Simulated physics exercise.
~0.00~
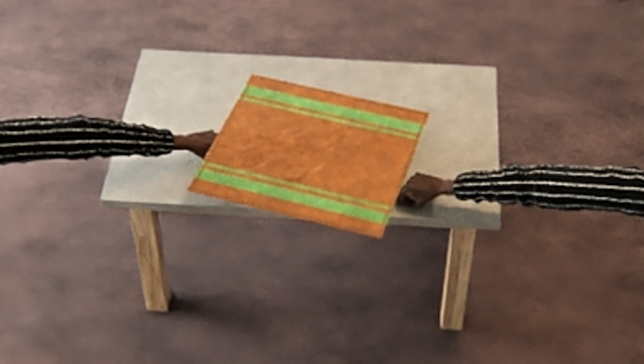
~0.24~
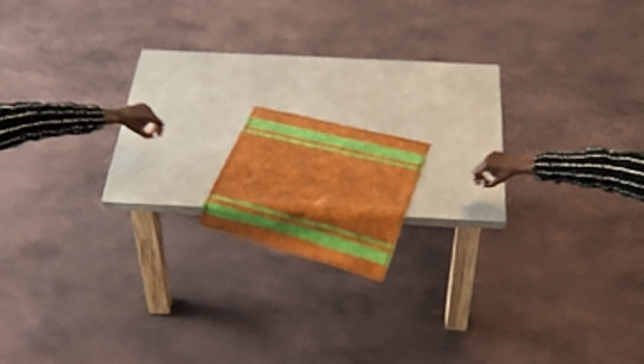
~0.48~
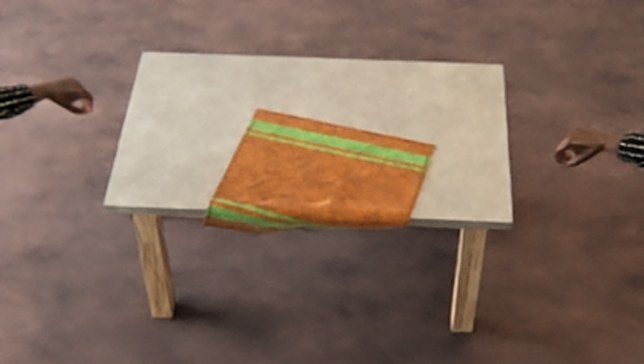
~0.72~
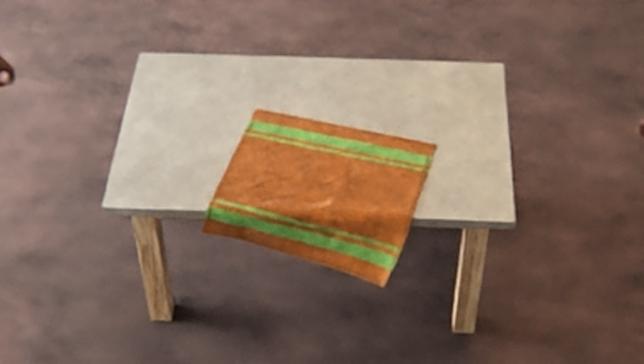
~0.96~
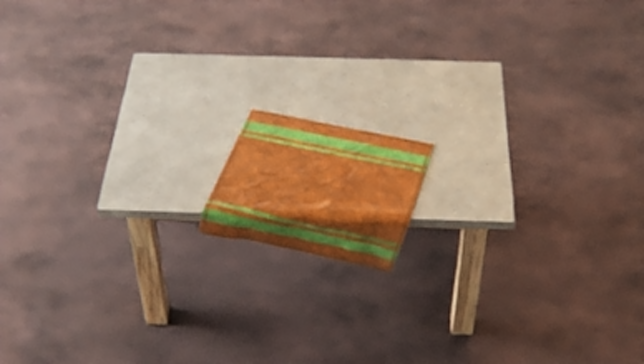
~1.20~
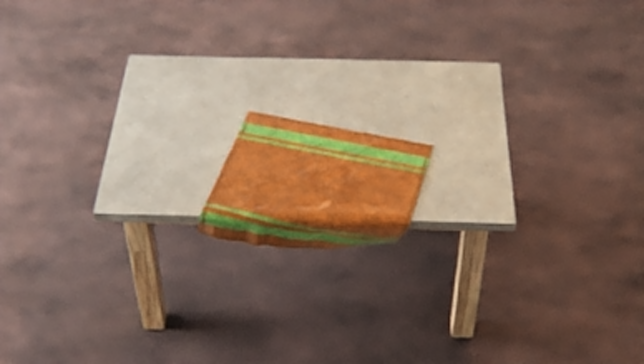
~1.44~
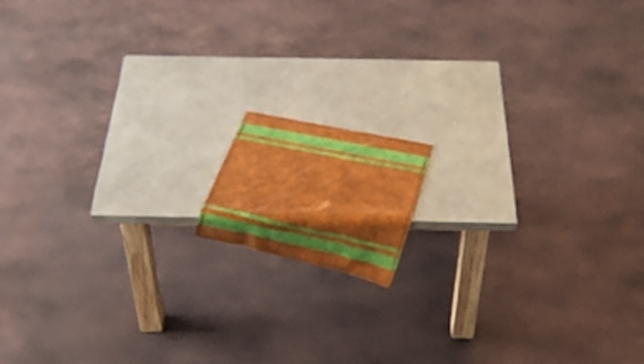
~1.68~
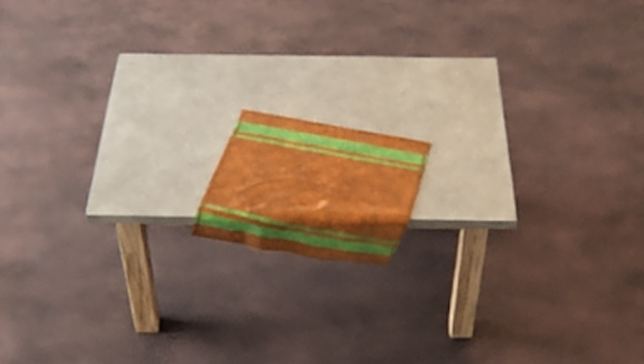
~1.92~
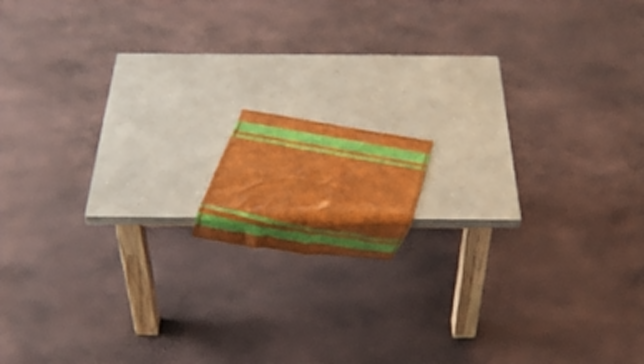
An orange, green-striped cloth drops from two hands and stays draped over the table's front edge.
